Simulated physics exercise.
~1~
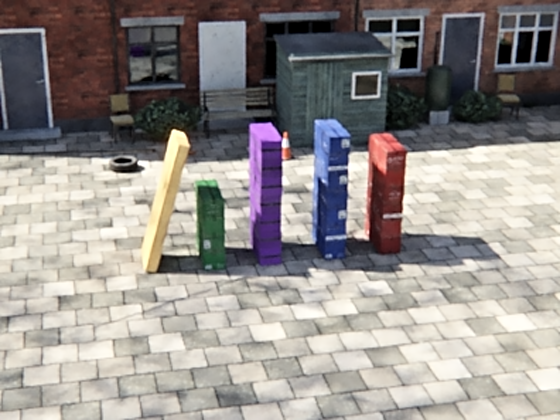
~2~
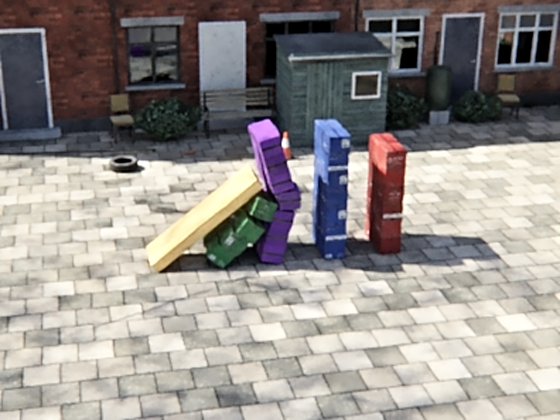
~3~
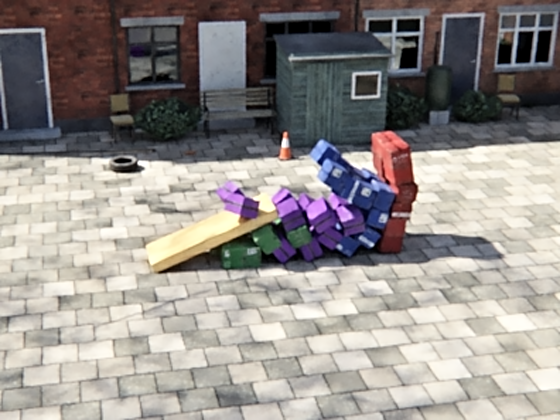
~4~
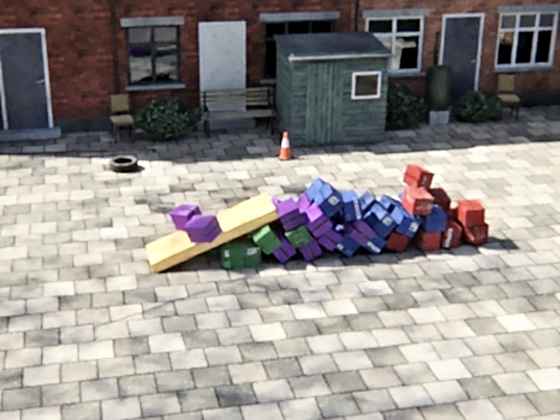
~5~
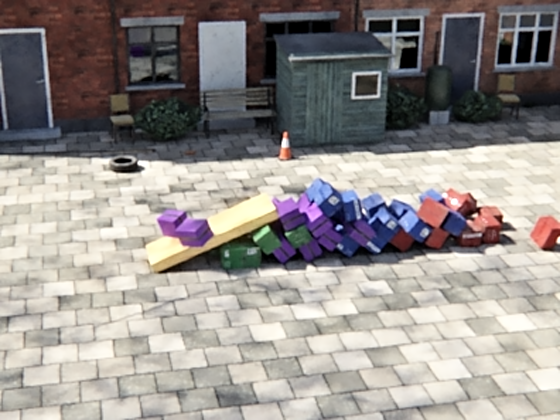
In a paved yard, a tipping board topples four coloured carton stacks into a heap.
